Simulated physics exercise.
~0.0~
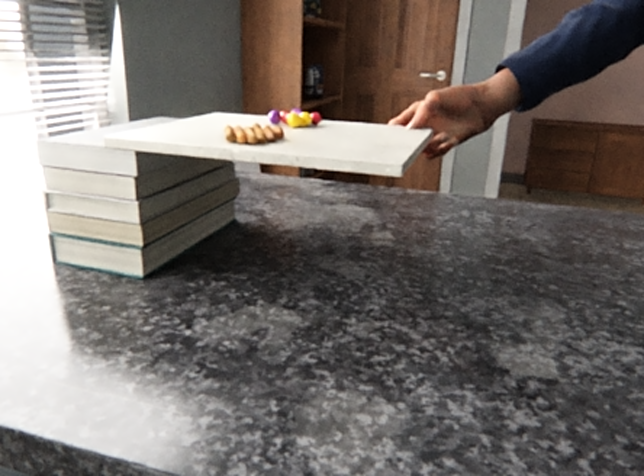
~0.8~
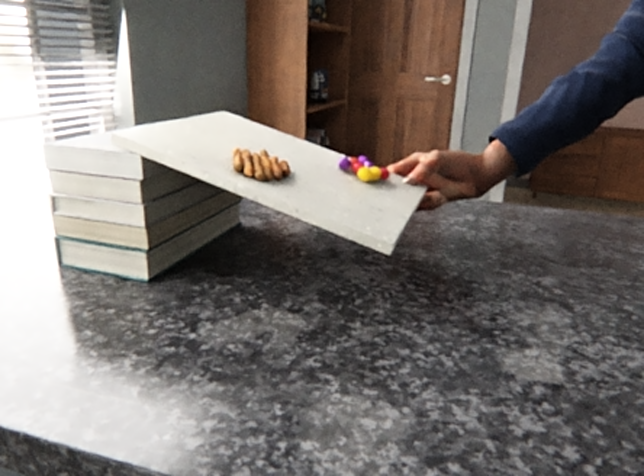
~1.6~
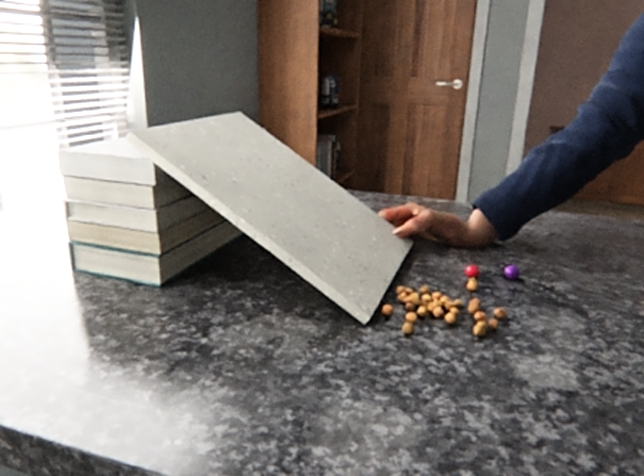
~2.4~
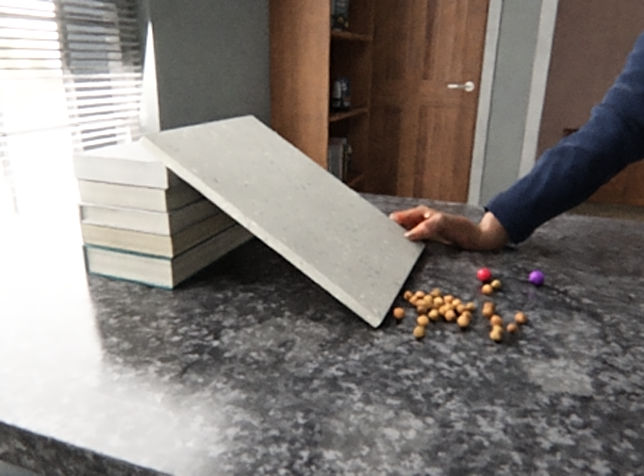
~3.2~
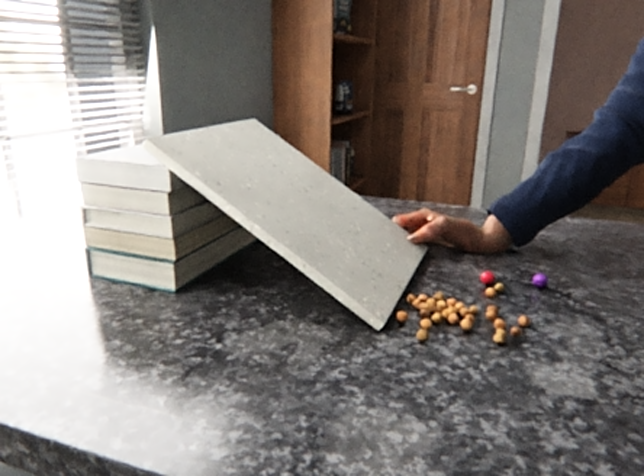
We see a hand lower one end of a pale board propped on stacked books until it rests sloping on the counter; bright beads move down first, then tan pieces, which end scattered near its foot, with only a red and a purple bead still visible beyond most of them.
